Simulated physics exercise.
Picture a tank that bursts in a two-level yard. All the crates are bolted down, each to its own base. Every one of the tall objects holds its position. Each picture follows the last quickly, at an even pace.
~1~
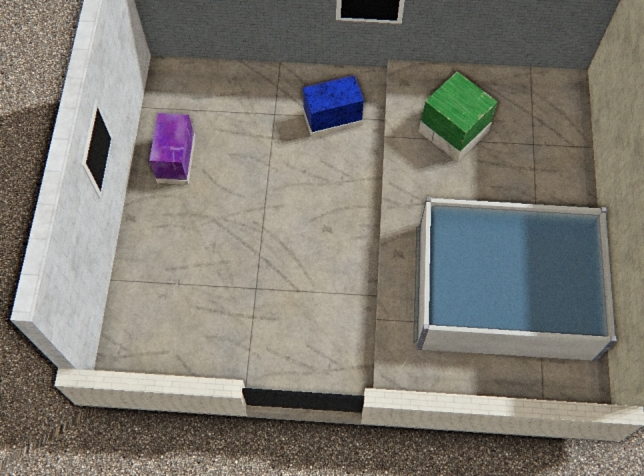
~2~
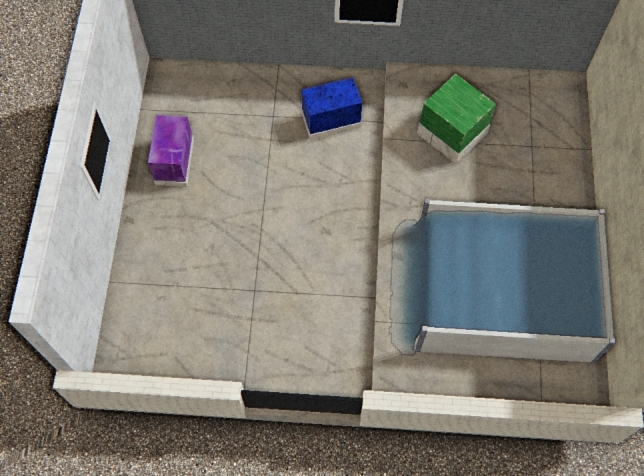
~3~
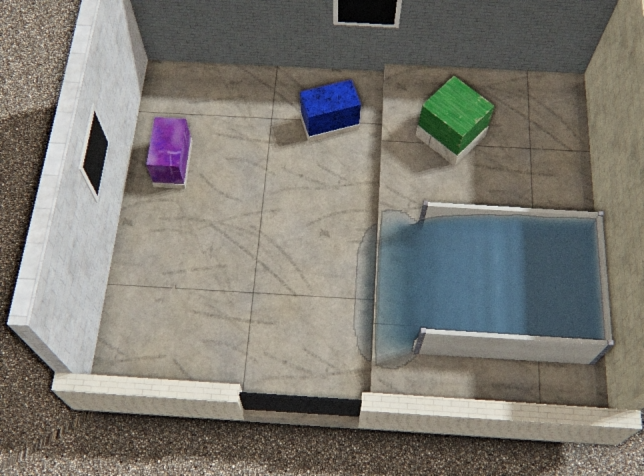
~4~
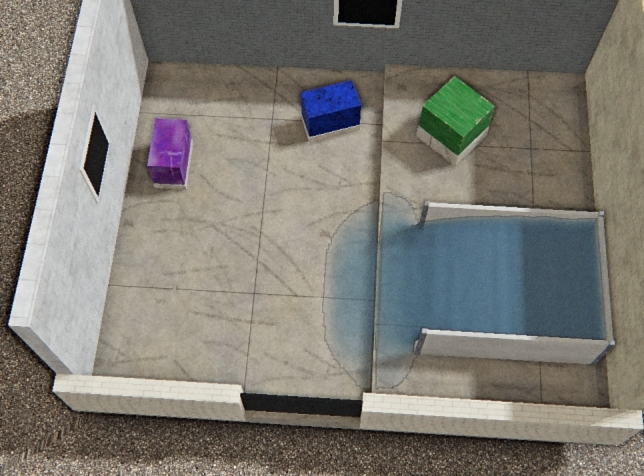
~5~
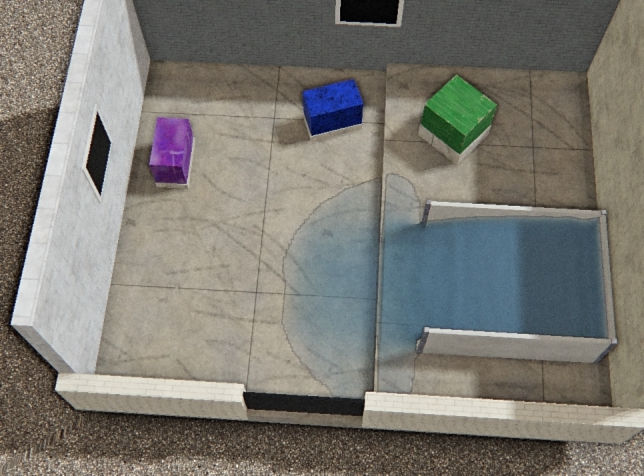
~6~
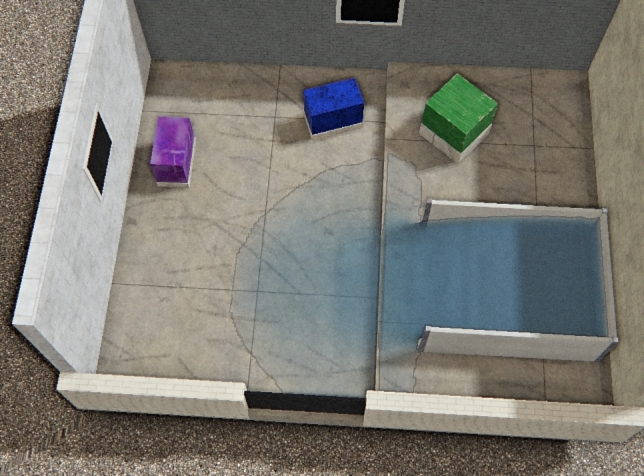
In a walled yard with purple, blue and green blocks standing on its floor, a tank of blue water sits at the right. The tank's left side opens and water pours out leftward, then crosses the step and fans across the lower floor in a widening, thinning sheet while the blocks stay still.
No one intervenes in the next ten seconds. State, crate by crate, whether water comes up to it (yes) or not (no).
My prediction: The purple crate is caught by the water; the blue crate is caught by the water; the green crate is safe from the water.
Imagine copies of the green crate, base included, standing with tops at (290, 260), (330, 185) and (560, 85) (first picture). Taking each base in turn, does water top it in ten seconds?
Taking them in order, the first is flooded, the second is flooded and the third is untouched.
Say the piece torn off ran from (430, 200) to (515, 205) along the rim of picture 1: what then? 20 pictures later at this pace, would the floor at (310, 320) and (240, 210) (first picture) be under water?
I'd expect the first point to stay dry and the second point to be reached.
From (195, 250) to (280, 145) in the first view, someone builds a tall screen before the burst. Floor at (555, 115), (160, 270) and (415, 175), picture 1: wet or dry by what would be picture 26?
One by one: Spared, soaked, spared.
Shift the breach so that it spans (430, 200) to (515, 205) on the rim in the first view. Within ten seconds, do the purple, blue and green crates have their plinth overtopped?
Going crate by crate, the purple one gets flooded, the blue one gets flooded and the green one gets flooded.
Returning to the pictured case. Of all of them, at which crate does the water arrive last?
Last is the green one.
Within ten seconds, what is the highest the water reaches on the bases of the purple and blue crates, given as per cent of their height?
Roughly 250 percent, then 150 percent.
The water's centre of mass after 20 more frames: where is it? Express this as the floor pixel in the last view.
About (253, 255).
A moment on, water covers 50 % of the floor; the purple crate water round its plinth, the blue crate water round its plinth, the green crate not reached.
Next, water covers 55 % of the floor; the purple crate water round its plinth, the blue crate water round its plinth, the green crate water round its plinth.
Then, water covers 60 % of the floor; the purple crate water round its plinth, the blue crate water round its plinth, the green crate water round its plinth.
Later, water covers 70 % of the floor; the purple crate water round its plinth, the blue crate water round its plinth, the green crate water round its plinth.
In the end, water covers 65 % of the floor; the purple crate was topped, the blue crate was topped, the green crate stayed above the water.
